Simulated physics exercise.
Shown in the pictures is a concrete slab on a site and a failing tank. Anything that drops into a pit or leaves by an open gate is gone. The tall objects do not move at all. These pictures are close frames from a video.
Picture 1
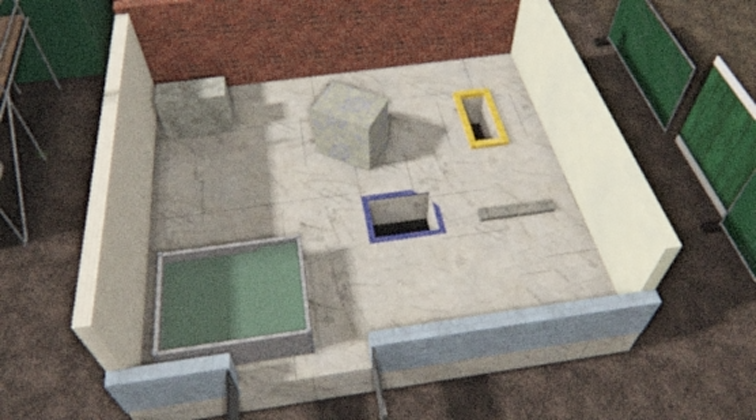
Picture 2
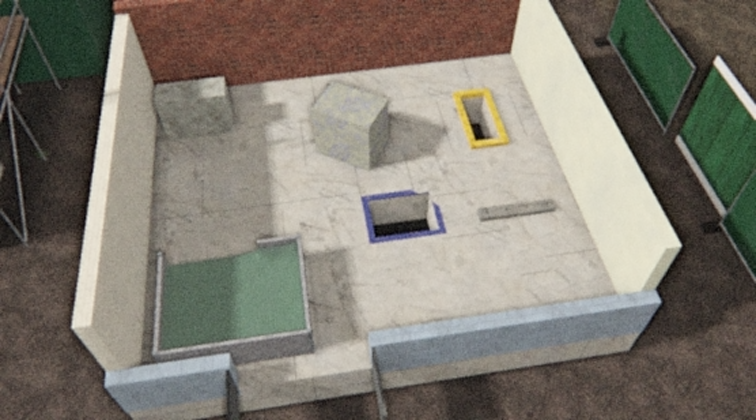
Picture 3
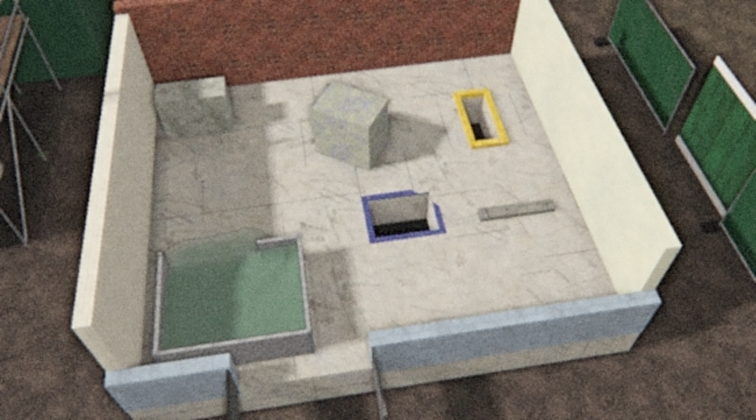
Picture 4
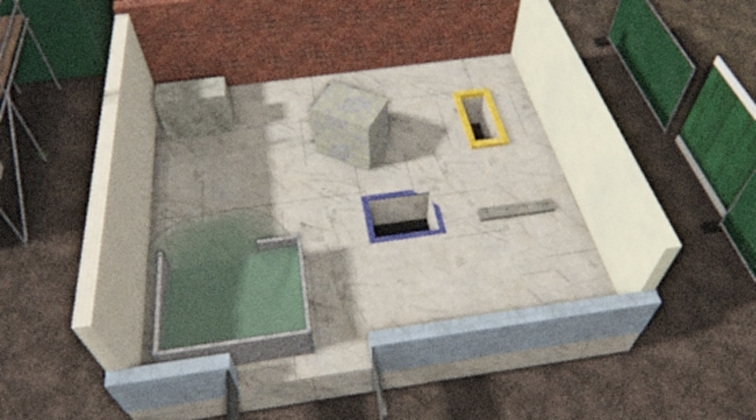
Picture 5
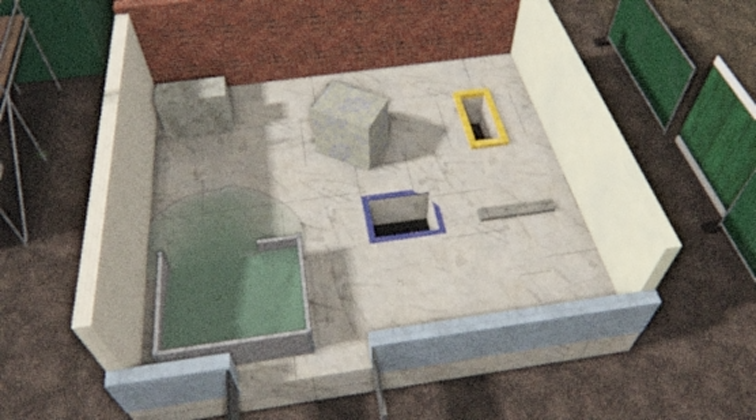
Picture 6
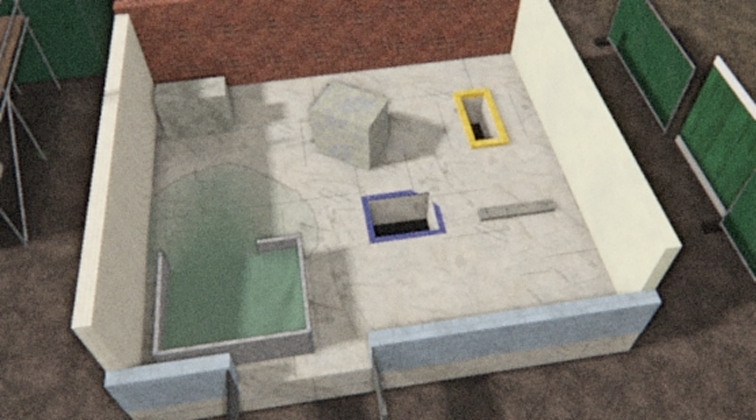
Green water pours through a gap in the tank's far side and spreads across the slab.
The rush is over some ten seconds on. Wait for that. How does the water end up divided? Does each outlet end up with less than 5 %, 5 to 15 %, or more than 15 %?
One by one: The gate gets shy of five per cent. The yellow pit gets shy of five per cent. The blue pit gets five to fifteen per cent.
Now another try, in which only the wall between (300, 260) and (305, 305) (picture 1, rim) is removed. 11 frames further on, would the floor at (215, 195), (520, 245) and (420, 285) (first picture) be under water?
Result, in sequence: Untouched by the flood; inundated; inundated.
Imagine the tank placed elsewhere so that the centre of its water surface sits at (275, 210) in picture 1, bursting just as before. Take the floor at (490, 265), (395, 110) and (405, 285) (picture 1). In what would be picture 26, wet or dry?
Looking at all three, I'd call them bone dry, swamped, bone dry.
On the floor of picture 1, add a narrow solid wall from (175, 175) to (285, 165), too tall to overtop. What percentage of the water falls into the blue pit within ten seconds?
Roughly 25 per cent ends up in the blue pit.
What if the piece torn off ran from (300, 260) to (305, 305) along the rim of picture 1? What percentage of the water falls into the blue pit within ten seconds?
Approximate share, blue: 25 in a hundred.
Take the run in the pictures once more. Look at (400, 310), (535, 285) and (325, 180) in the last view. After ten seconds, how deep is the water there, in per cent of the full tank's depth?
At the three places, in the order asked: Around 2, 2 and 8 per cent.
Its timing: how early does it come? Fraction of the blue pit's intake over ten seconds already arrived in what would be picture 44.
My guess is about 25 %.
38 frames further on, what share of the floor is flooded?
That works out at 60 %.
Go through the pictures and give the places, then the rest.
Still water in the tank at (232, 294), in the first picture.
The front is at a hidden place, out from the gap on the tank's far side, in the second picture.
The front is at a hidden place, out from the gap on the tank's far side, in the third picture.
Water pours out on the tank's far side and has run to (247, 212), in the fourth picture.
Water pours out on the tank's far side and has run to (237, 189), in the fifth picture.
The front is at (230, 167), out from the gap on the tank's far side, in the sixth picture.
A moment on, water covers 25 % of the floor; the gate 0 %, the yellow pit 0 %, the blue pit 0 %.
Next, water covers 30 % of the floor; the gate 0 %, the yellow pit 0 %, the blue pit 0 %.
Then, water covers 40 % of the floor; the gate 0 %, the yellow pit 0 %, the blue pit 0 %.
Later, water covers 60 % of the floor; the gate 0 %, the yellow pit 0 %, the blue pit 2 %.
In the end, water covers 90 % of the floor; the gate 1 %, the yellow pit 0 %, the blue pit 9 %.
